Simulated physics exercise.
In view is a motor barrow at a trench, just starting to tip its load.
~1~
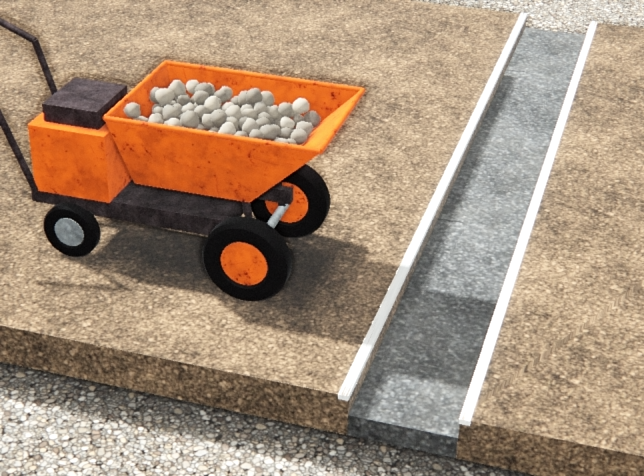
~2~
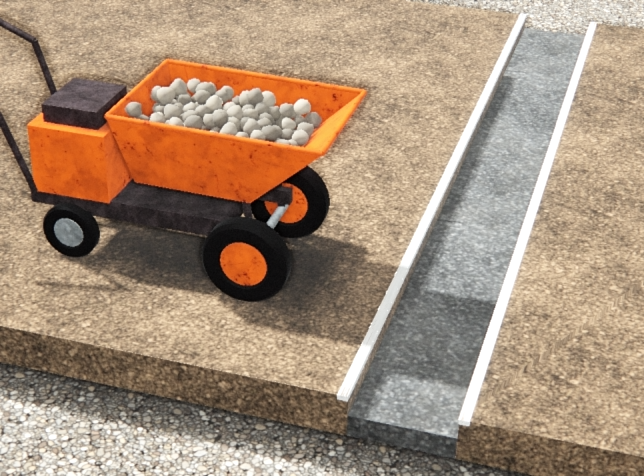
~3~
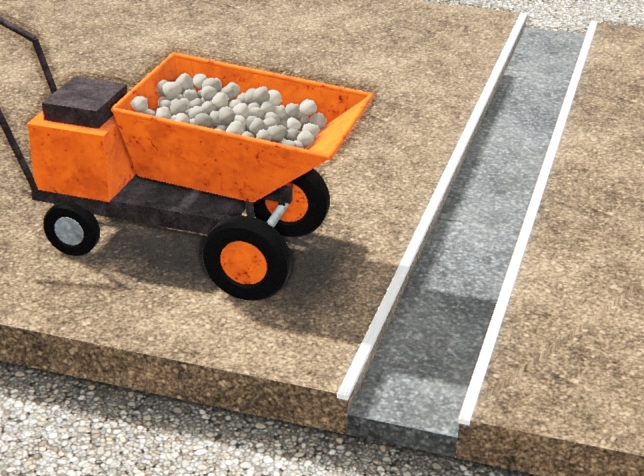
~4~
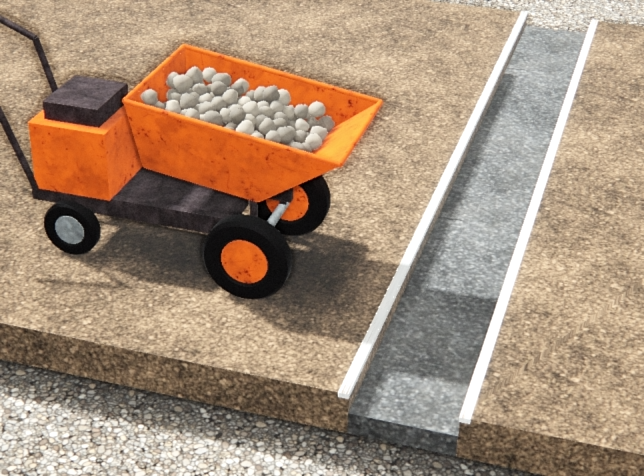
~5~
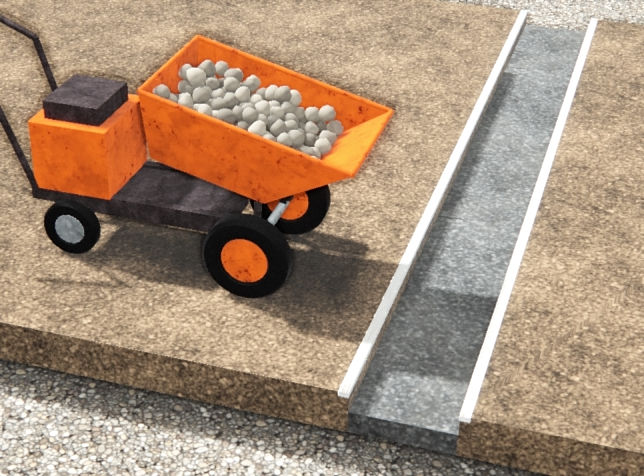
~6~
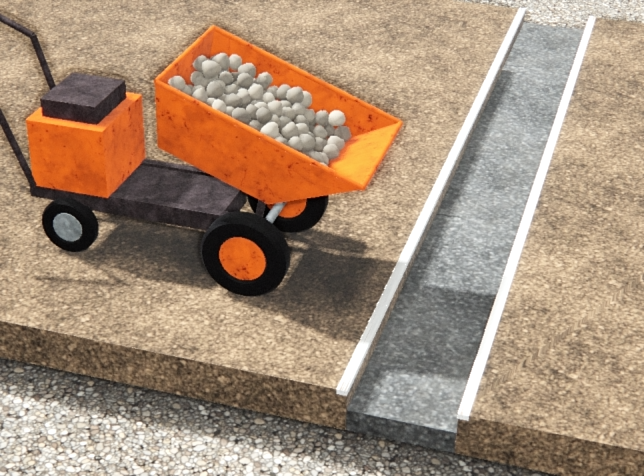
In this clip, an orange motor barrow loaded with rounded grey stones stands left of a shallow, white-edged trench, and its skip gradually tilts forward to the right, the stones shifting slightly toward the lip while the wheels stay put.
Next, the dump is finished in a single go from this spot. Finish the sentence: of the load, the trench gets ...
... most of it.
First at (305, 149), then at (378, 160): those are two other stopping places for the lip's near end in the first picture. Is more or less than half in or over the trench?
Trial 1 exceeds half, trial 2 falls short of half.
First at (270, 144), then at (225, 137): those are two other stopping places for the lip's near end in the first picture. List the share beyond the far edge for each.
You'd get around 0 in a hundred, then 0 in a hundred.
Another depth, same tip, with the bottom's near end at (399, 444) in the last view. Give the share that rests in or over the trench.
The share would be roughly 90 per cent.
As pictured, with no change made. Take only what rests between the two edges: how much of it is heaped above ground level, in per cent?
Estimate: Close to 35 in a hundred.
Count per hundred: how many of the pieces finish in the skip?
About 25 %.
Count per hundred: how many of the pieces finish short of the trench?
0 per cent.
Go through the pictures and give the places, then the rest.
The first frame shows lip of the skip (320, 151), level; top of the load (201, 112), river pebbles; first edge of the trench (364, 352); far edge (480, 374), the trench over half as wide as the skip, and shallow for its width.
The second frame shows lip of the skip (322, 154), tipped barely; top of the load (203, 112).
The third frame shows lip of the skip (329, 158), tipped barely; top of the load (197, 105).
The fourth frame shows lip of the skip (340, 165), tipped a little; top of the load (207, 100).
The fifth frame shows lip of the skip (352, 175), tipped a little; top of the load (204, 93).
The sixth frame shows lip of the skip (363, 188), tipped clearly; top of the load (217, 87); first edge of the trench (362, 347); far edge (478, 369).
Just after the last frame, skip tipped steeply; every one in the skip.
A moment on, skip tipped right over; the larger part in the skip; roughly a quarter in or heaped over the trench; just a few falling.
Further on, skip tipped right over; roughly a quarter in the skip; roughly two thirds in or heaped over the trench; about a tenth beyond it.
When it is over, skip tipped right over; roughly a quarter in the skip; roughly two thirds in or heaped over the trench; about a tenth beyond it.
